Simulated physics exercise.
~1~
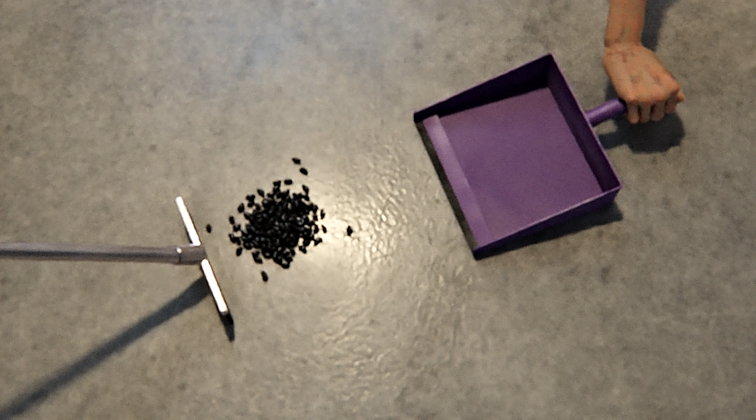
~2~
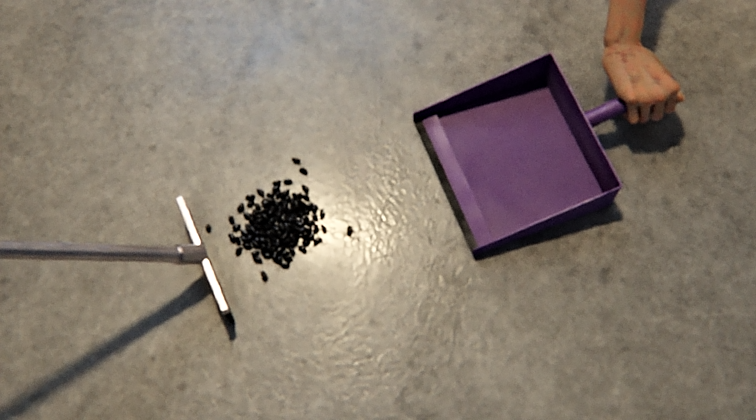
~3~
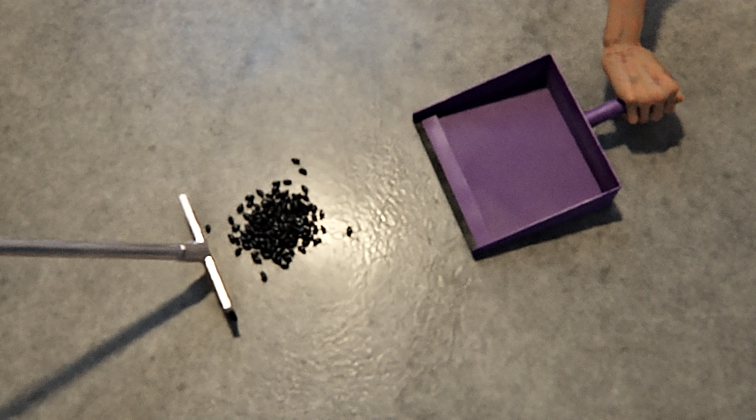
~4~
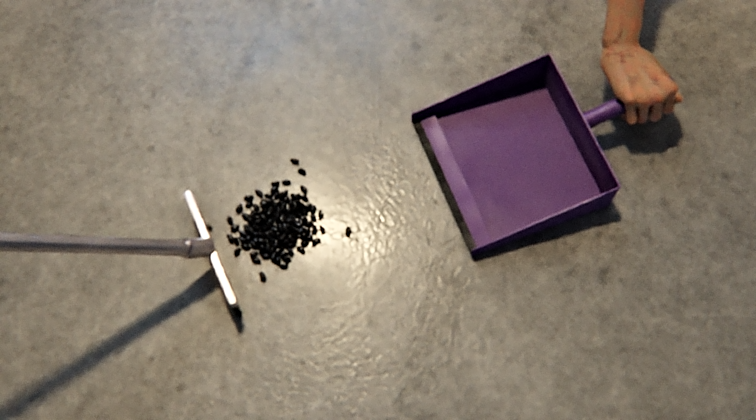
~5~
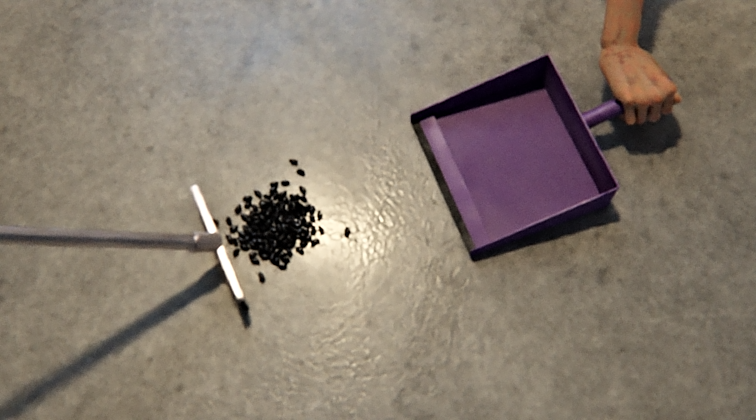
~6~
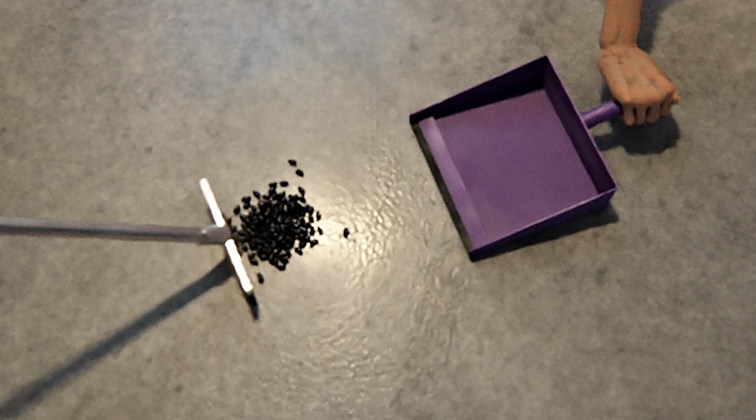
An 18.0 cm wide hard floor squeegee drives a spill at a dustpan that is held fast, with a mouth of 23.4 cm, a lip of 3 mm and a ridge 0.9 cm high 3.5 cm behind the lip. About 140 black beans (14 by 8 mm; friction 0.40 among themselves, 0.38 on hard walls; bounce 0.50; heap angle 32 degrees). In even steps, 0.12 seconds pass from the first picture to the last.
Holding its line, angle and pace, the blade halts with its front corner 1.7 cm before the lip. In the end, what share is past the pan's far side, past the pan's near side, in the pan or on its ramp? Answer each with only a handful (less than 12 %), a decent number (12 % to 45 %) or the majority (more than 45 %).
Far side: A decent number; near side: Only a handful; pan: A decent number.
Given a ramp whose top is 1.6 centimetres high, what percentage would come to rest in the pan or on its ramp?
Close to 20 per cent then.
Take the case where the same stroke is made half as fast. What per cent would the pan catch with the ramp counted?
In that case some 25 per cent.
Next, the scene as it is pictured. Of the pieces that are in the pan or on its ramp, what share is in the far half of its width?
Around 90 percent.
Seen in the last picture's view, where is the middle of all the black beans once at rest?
Close to pixel (425, 140).
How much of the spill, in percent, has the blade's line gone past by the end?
Roughly 20 per cent.
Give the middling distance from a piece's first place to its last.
Roughly 30 cm.
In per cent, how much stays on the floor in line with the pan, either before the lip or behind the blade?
Close to 35 per cent of them end up there.
Then, 0.21 s after the last picture, middle of the blade 17 cm from the lip; 0 % over the lip, far side 10 %, near side 0 %.
Then, 0.35 s after the last picture, middle of the blade 7 cm from the lip; 0 % over the lip, far side 25 %, near side 0 %.
Then, 0.62 s after the last picture, middle of the blade 2 cm from the lip; 30 % over the lip, far side 35 %, near side 5 %.
In the end, far side 35 %, near side 5 %, pan 30 %, in front of the lip or behind the blade 35 %.
